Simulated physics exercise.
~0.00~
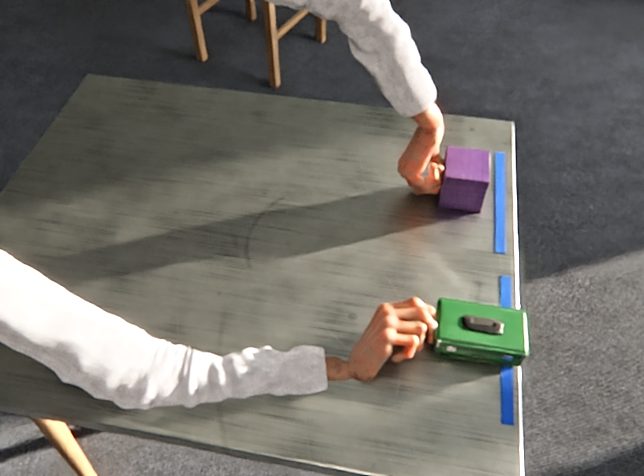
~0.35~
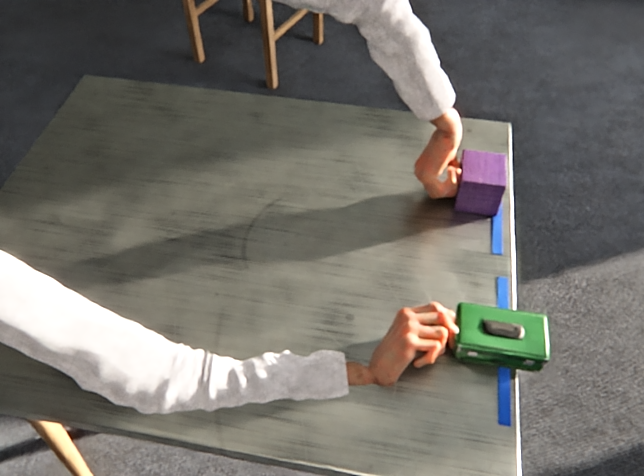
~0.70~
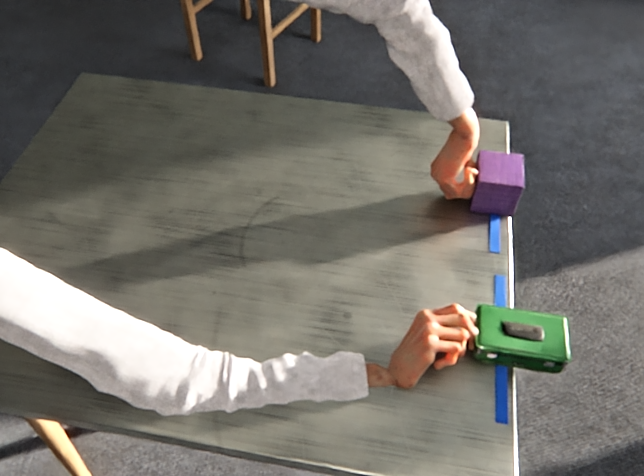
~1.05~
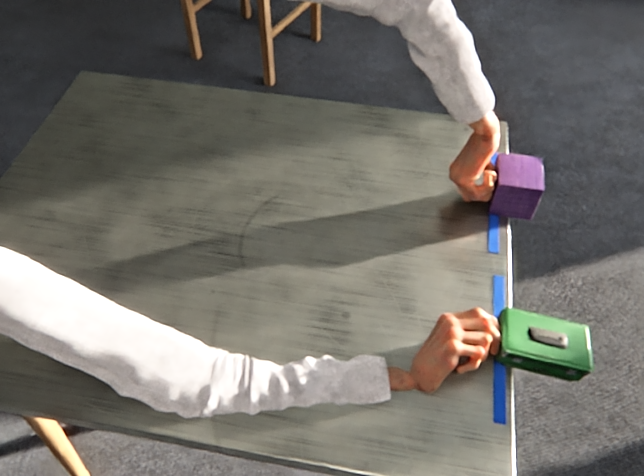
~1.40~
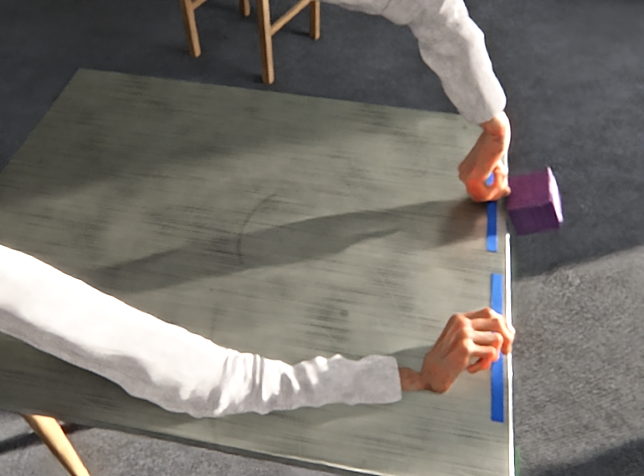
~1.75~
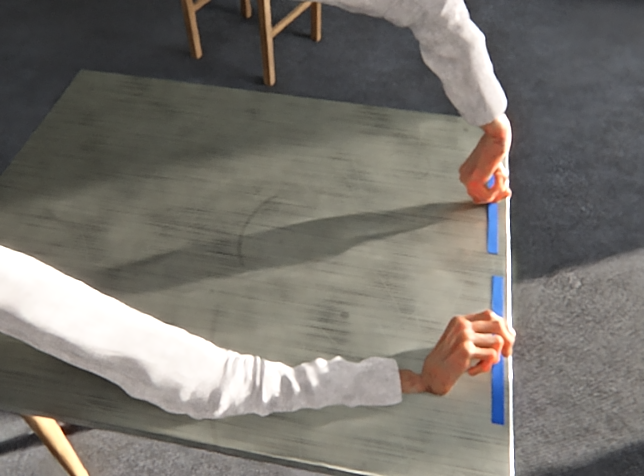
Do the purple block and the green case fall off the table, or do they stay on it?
Both fall off the table. The hands push the purple block and the green case over the right edge, and each one drops out of sight.
